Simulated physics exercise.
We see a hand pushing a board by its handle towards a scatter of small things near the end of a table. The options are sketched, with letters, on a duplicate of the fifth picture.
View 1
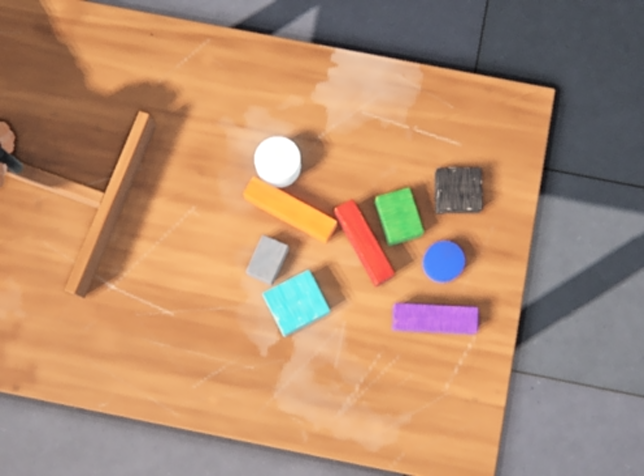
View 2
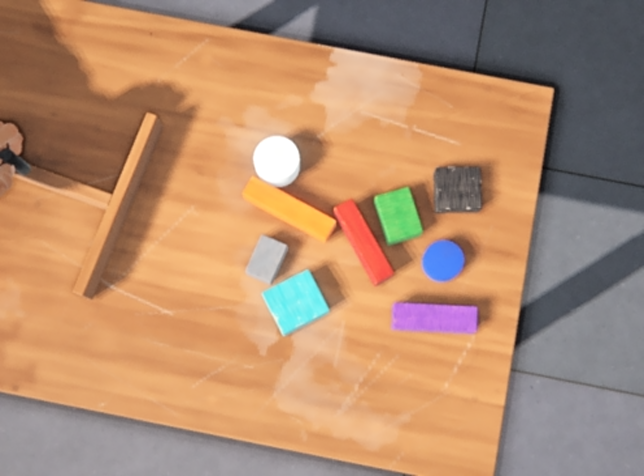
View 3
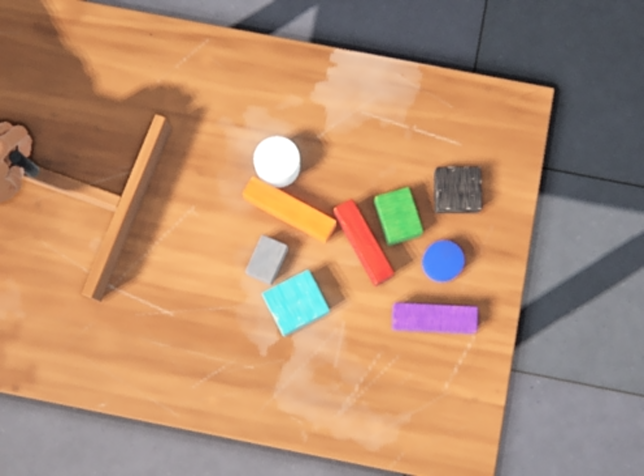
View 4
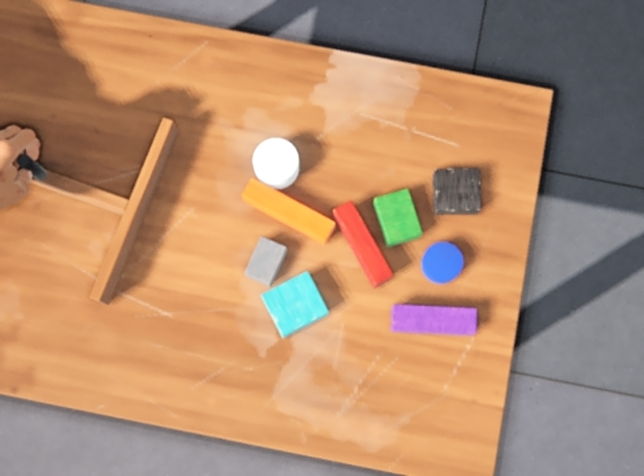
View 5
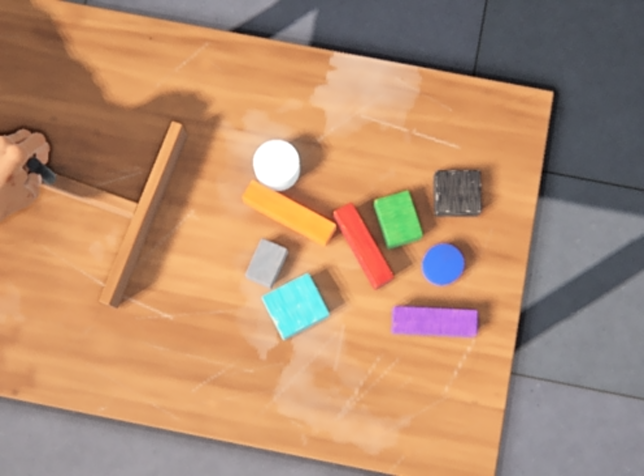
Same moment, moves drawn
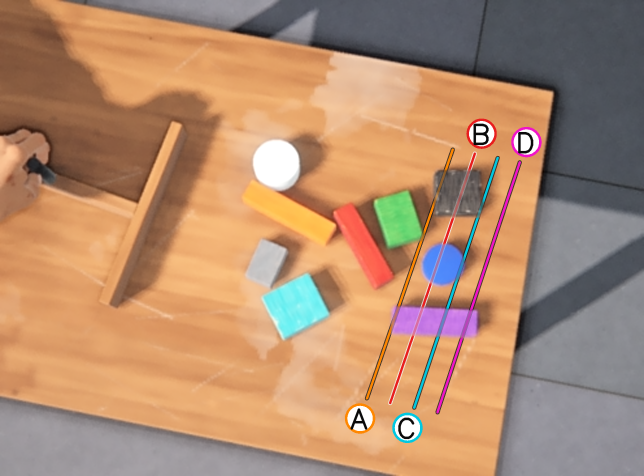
In this clip, a hand at the left of a wooden table slowly pushes a board by its handle a short way to the right, while the coloured blocks, bars and round pieces near the table's right end stay still.
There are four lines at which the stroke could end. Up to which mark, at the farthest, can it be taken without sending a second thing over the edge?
B.
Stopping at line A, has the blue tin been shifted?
Yes.
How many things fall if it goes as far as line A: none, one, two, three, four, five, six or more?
The count is none.
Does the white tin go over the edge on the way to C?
No.
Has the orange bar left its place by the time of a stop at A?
Yes.
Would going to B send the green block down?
No.
On the marked copy, A at (411, 271); B at (434, 275); C at (457, 280); D at (480, 284).
With B. Early on, board (246, 231); white tin (301, 173); red bar (369, 245).
Further on, board (353, 252); black block (468, 193); blue tin (452, 276).
At the end, board (434, 267); blue tin over the edge; purple bar (509, 339); one fallen.
As for the rest, A is within the limit but short; C drops three; D drops four.
